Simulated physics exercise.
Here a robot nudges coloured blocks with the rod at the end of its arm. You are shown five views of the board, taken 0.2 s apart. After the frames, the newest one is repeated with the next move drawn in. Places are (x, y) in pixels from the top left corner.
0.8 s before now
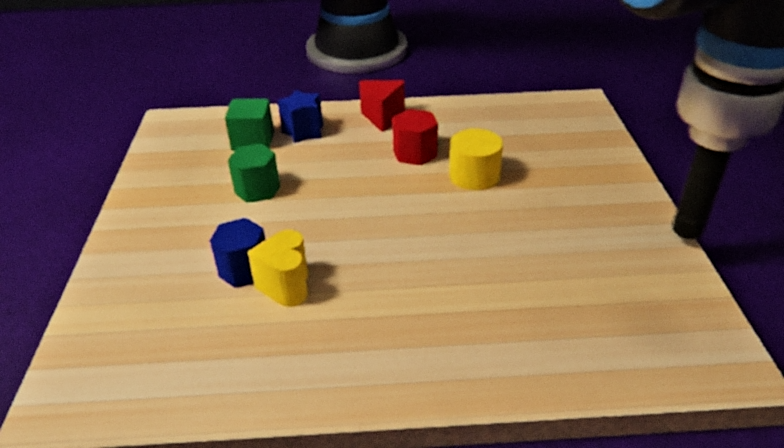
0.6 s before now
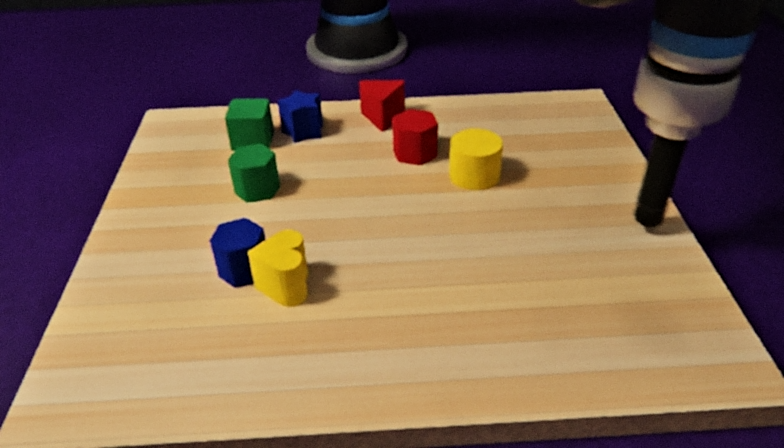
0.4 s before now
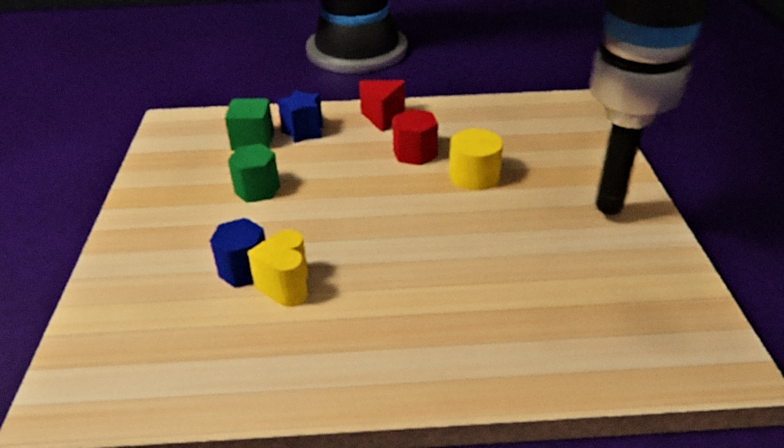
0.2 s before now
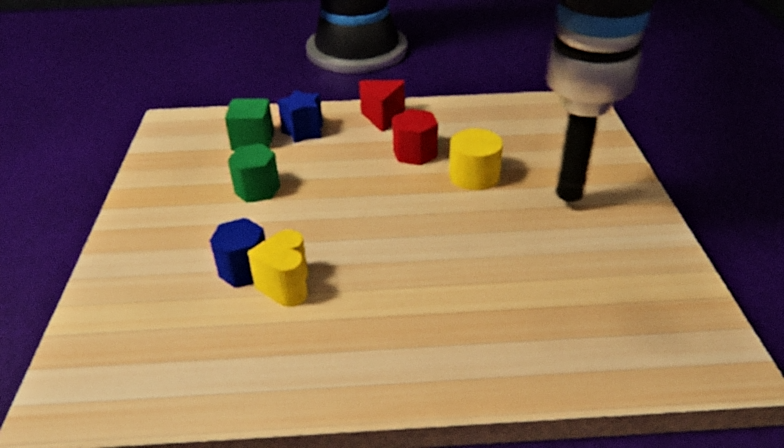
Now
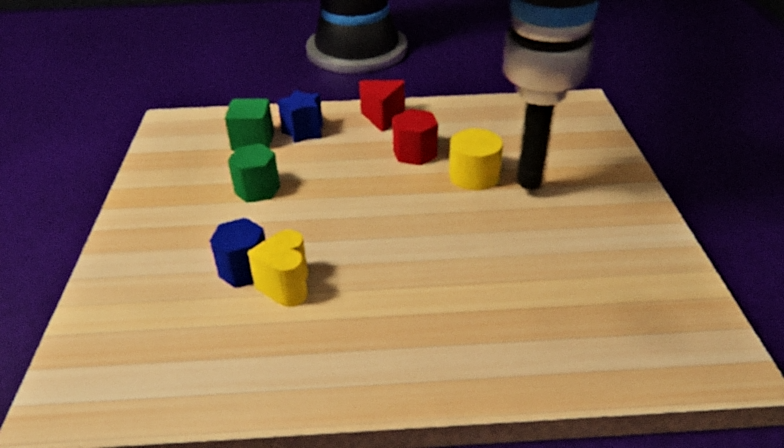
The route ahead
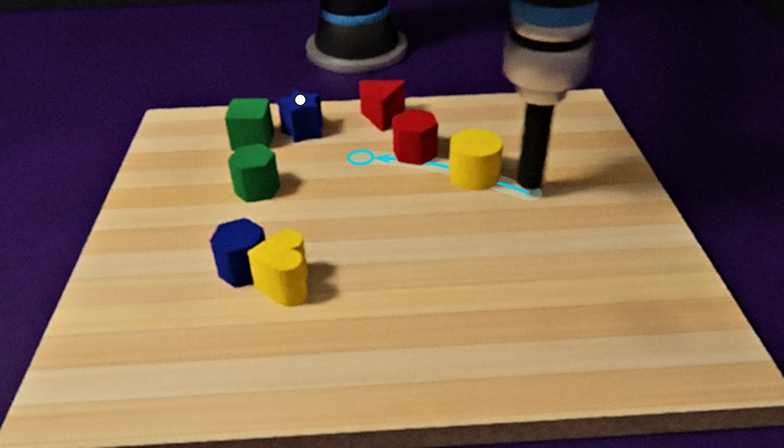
A robot arm's black rod glides left over the wooden board while the coloured blocks stay still.
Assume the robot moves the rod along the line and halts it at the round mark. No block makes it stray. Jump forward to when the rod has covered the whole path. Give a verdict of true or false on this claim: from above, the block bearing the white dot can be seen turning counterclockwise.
My answer: True.
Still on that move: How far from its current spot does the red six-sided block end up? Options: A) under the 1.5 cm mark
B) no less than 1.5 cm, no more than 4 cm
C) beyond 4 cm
My pick is C.
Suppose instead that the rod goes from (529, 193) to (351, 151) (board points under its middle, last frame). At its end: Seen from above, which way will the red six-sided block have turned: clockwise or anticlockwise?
From above, the turn goes anticlockwise.
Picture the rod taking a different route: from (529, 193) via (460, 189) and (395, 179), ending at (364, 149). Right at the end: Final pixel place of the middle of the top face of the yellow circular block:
By then it is at (448, 133).
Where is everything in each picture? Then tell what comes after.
The first frame shows rod tip (687, 231); block tops, green square block (247, 108); blue star block (300, 100); red triangular piece (382, 87); red six-sided block (415, 120); yellow circular block (477, 141).
The second frame shows rod (648, 219); blocks unchanged.
The third frame shows rod (609, 207); blocks unchanged.
The fourth frame shows rod (569, 195); blocks unchanged.
The fifth frame shows rod (530, 183); green square block (247, 108); blue star block (300, 100); red triangular piece (382, 87); red six-sided block (415, 120); yellow circular block (477, 141).
Path on the board, from (529, 193) via (446, 167), ending at (361, 157); the dot is on the blue star block.
The first path, step by step. One third of the way, rod (473, 165); red six-sided block (403, 116); yellow circular block (440, 130).
Two thirds of the way, rod (418, 152); red triangular piece (377, 82), turned 45° clockwise; red six-sided block (356, 102); yellow circular block (388, 117).
At the end, rod (360, 148); green square block in place; blue star block (297, 98), turned 30° anticlockwise; red triangular piece (375, 80), turned 80° clockwise; red six-sided block (331, 88), turned 20° clockwise; yellow circular block (341, 108).
